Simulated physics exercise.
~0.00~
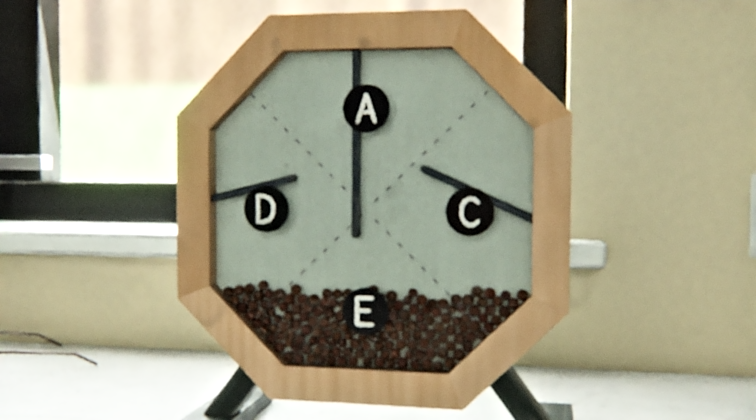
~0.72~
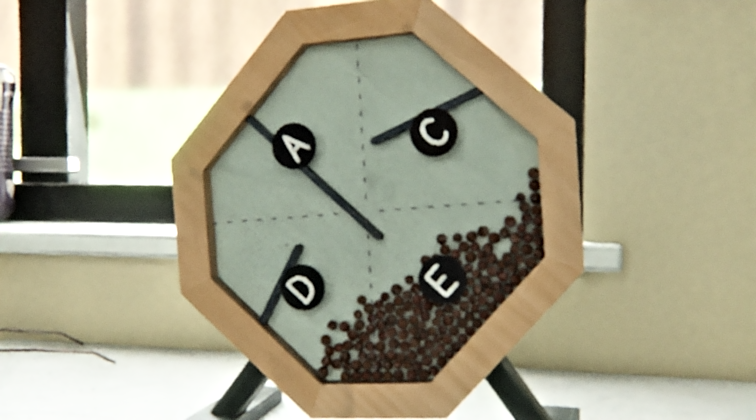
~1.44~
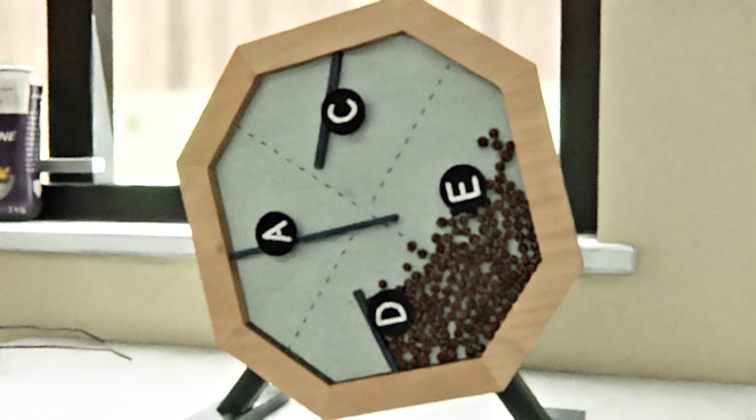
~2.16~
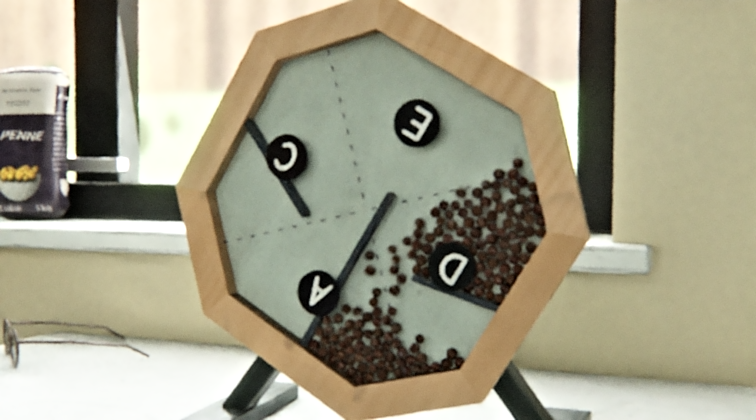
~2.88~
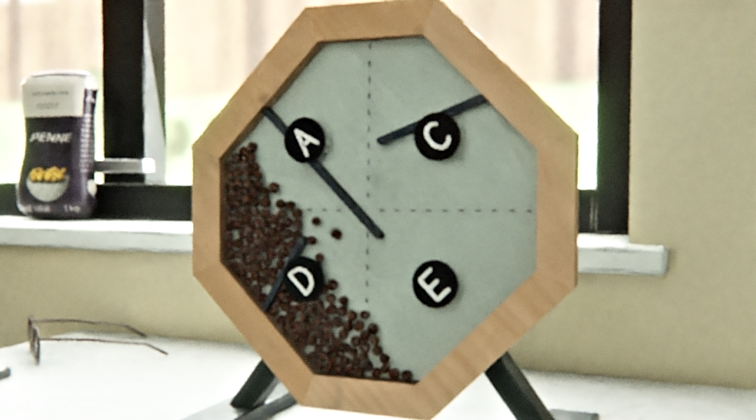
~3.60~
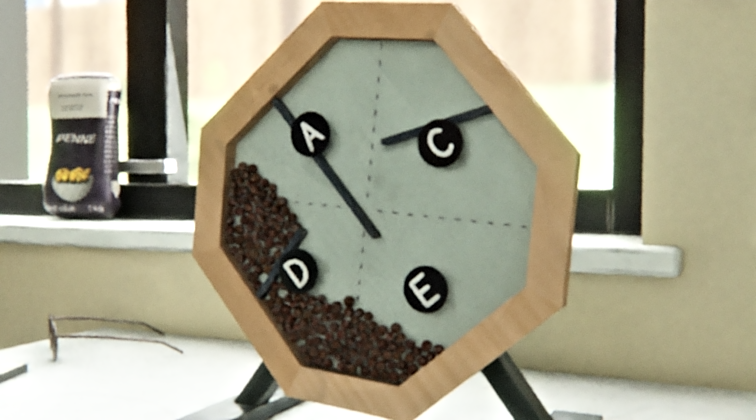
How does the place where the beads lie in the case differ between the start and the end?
At the start the beads lie level along the bottom, around the letter E. At the end they are heaped towards the lower left, mostly around D, and slope down to the right.
